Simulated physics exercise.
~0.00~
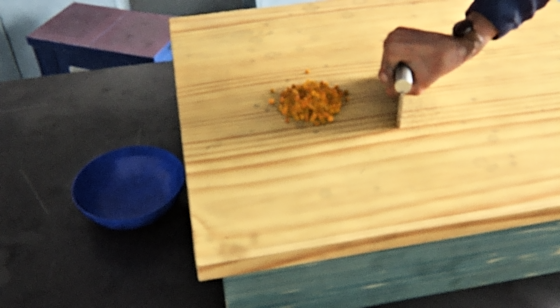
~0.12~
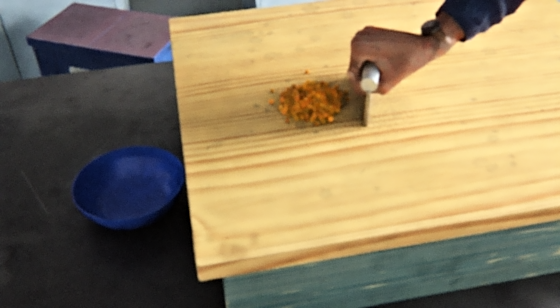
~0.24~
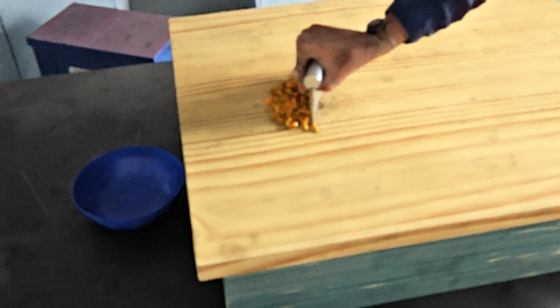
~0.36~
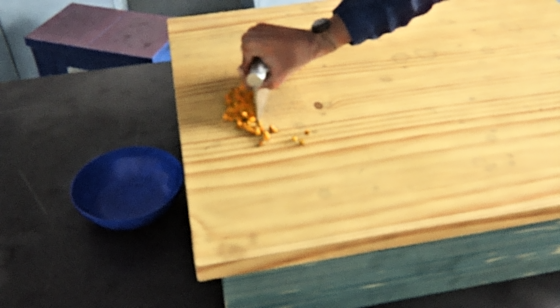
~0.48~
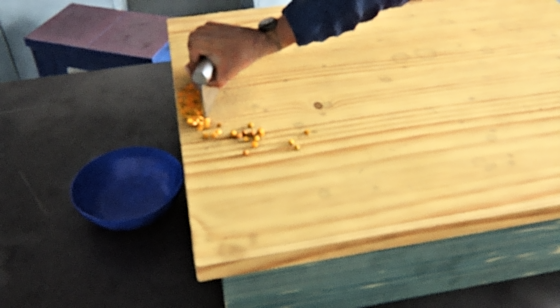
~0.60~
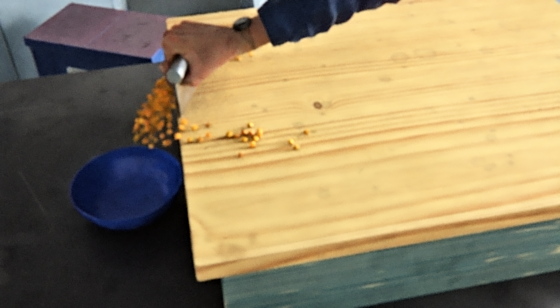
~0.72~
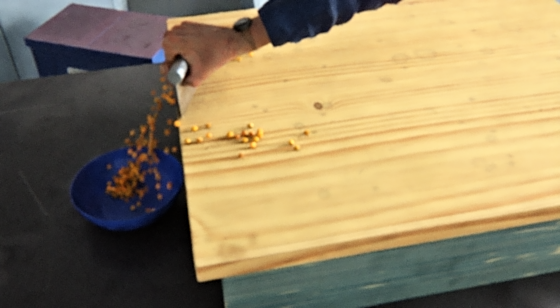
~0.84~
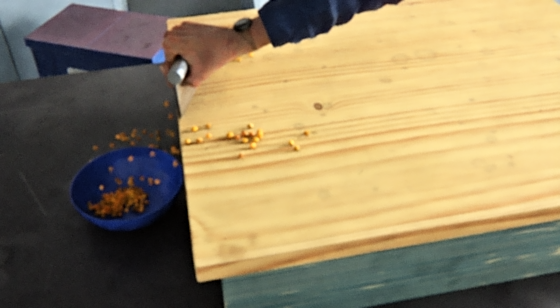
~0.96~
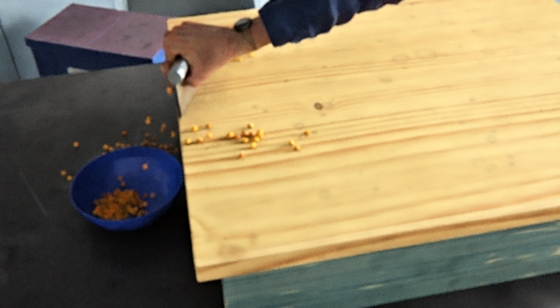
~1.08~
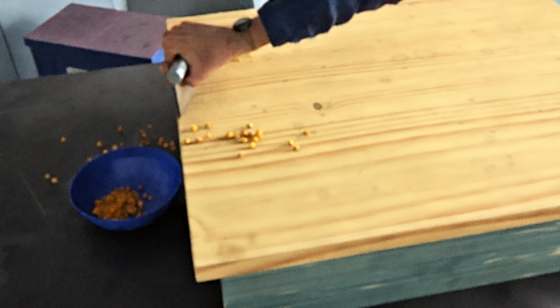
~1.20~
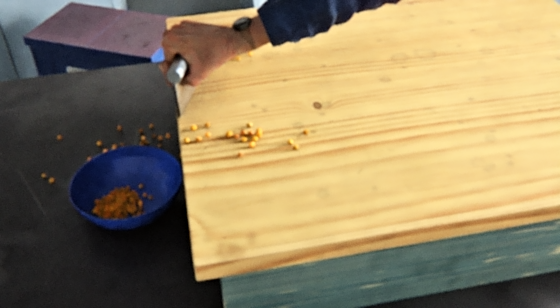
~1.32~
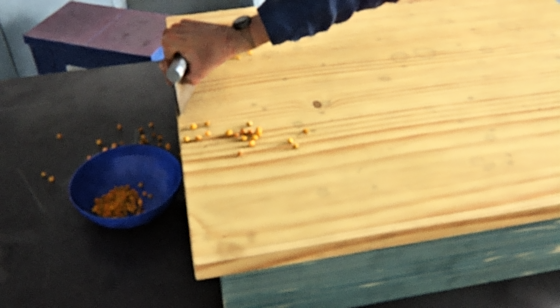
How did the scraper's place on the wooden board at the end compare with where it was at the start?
At the start the scraper was well in on the board, to the right of the kernel pile. By the end it was at the board's left edge, near the blue bowl.
A hand swept a flat scraper leftward across a wooden board, pushing a pile of dried corn kernels over the edge. Many landed in the blue bowl below, some scattered on the dark surface around it, and others stayed on the board.
